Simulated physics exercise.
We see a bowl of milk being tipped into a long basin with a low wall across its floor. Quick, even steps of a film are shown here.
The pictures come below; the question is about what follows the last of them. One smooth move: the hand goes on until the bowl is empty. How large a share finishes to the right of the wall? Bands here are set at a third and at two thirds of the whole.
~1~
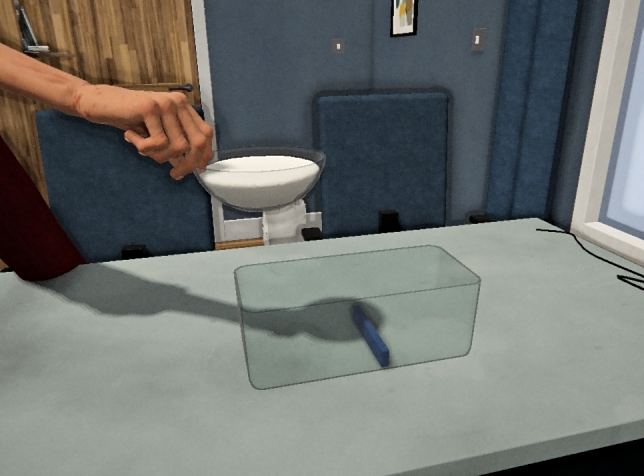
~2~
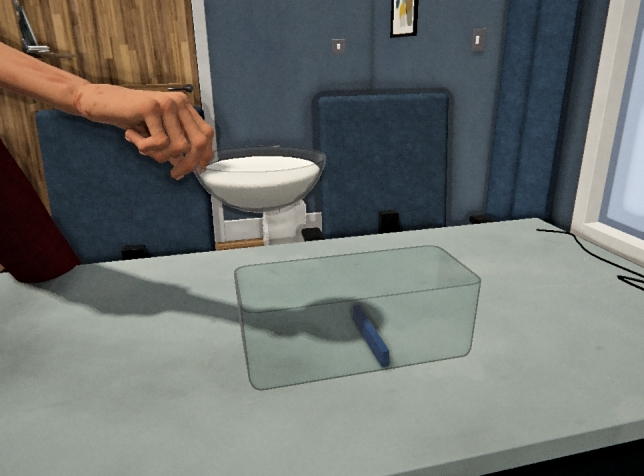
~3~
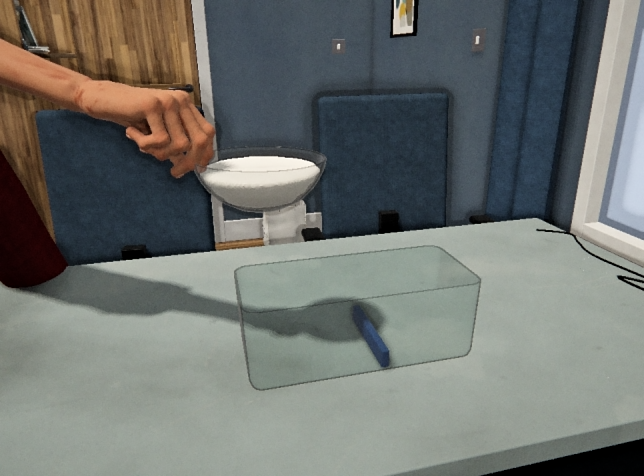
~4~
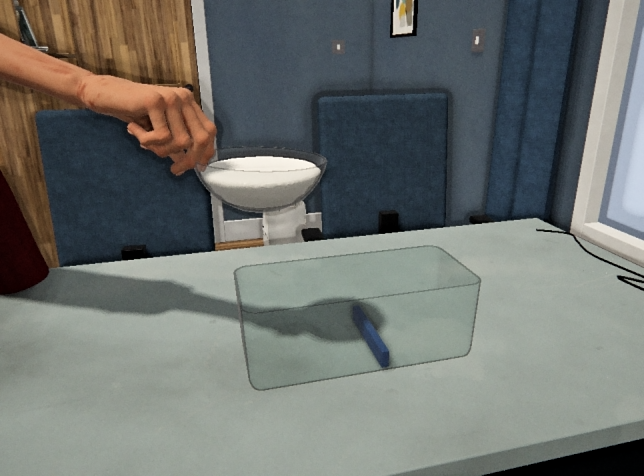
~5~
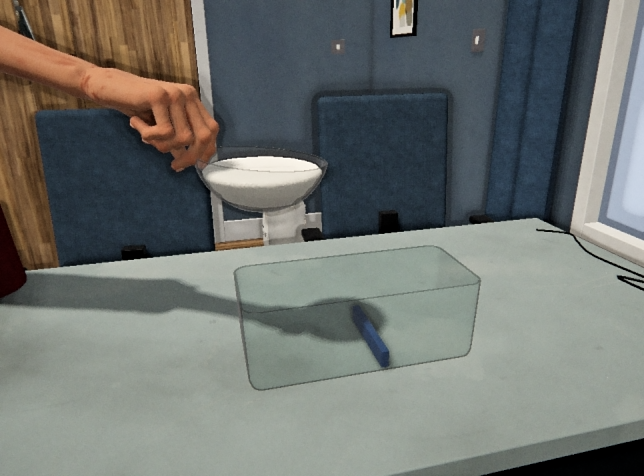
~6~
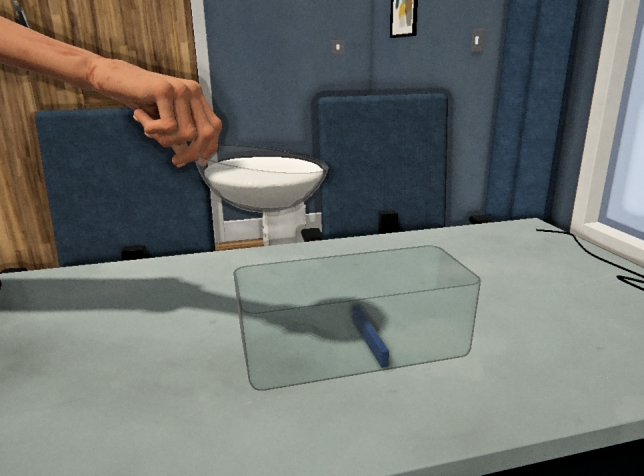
The amount on the right comes to between a third and two thirds of the whole.
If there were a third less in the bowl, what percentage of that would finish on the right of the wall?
Close to 30 per cent, more or less.
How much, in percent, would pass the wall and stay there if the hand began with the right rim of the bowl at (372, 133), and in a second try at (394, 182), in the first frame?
Roughly 80 % the first time and roughly 85 % the second.
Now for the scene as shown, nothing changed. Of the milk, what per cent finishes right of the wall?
Roughly 55 %.
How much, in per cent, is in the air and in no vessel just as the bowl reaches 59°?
About 35 per cent.
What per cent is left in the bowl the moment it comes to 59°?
35 %.
A moment on, the bowl is tipped part way and 34 per cent is still to pour, 10 is left of the wall and 20 right of it.
Next, the bowl is tipped on its side and 0 per cent is still to pour, 45 is left of the wall and 53 right of it.
Then the bowl is tipped right over and 0 per cent is still to pour, 47 is left of the wall and 53 right of it.
Later the bowl is tipped right over and 0 per cent is still to pour, 46 is left of the wall and 53 right of it.
Finally, 47 per cent lies left of the wall, 53 right of it and 0 outside.
